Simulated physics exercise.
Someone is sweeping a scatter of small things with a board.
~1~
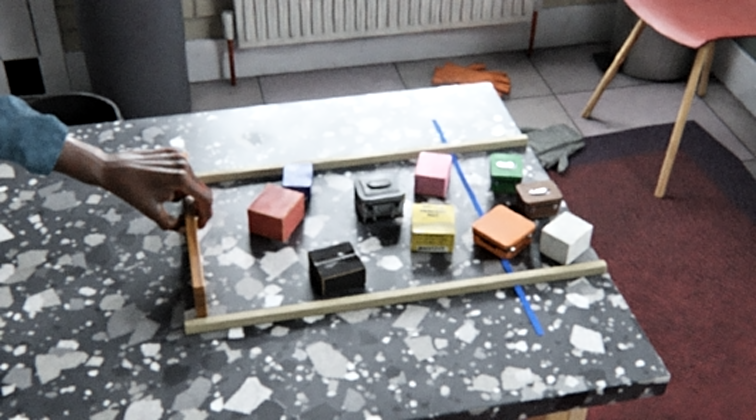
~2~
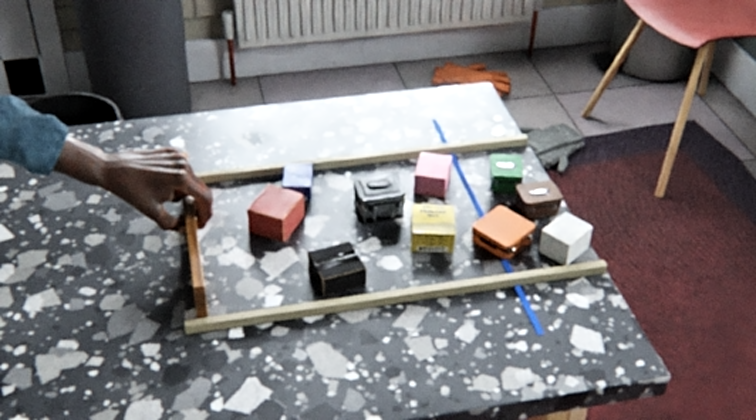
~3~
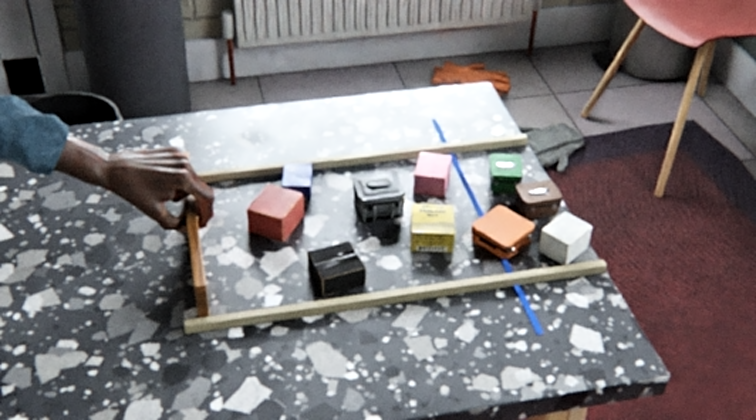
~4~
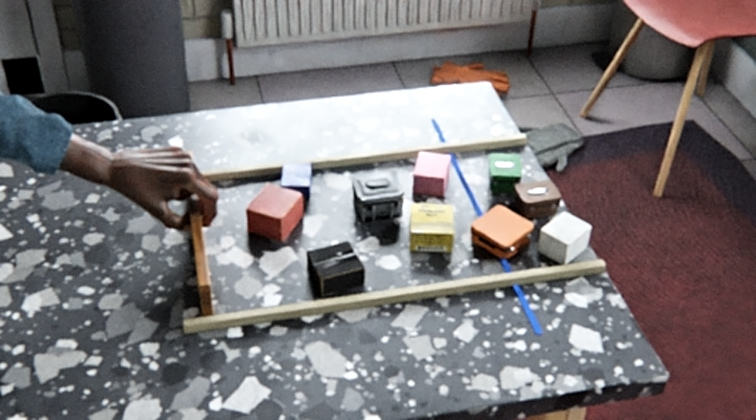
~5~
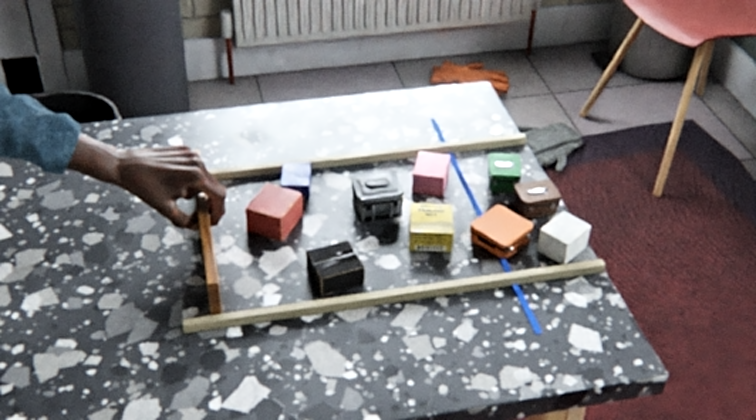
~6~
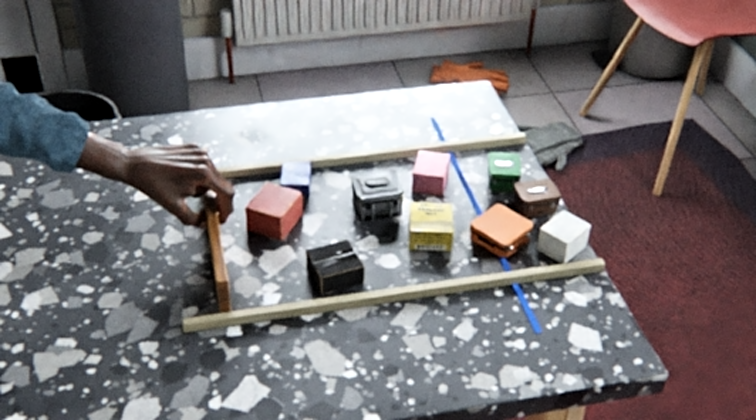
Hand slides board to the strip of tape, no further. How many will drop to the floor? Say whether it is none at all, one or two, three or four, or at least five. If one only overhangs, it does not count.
I would say one or two.
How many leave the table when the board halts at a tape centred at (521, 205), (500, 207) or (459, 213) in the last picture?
So, one try after another, the floor gets 6, then 2, then 0.
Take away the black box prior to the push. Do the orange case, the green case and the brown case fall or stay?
So: The orange case does not drop, the green case goes down, the brown case goes down.
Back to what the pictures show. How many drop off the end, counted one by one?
That would be exactly 2.
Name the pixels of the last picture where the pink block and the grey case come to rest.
First object: (508, 156); second object: (531, 179).
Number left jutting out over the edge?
Expected count: 2.
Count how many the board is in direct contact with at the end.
It ends up touching 4.
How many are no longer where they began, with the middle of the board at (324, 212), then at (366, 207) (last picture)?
Tally: First 4; then 5.
Soon after, none off yet; white block at rest near (564, 237); brown case at rest near (536, 199); green case at rest near (504, 173).
Then, none off yet; white block at rest near (564, 237); brown case at rest near (536, 199); green case at rest near (508, 173).
At rest, the number that fall off is one or two; fallen, green case and brown case.
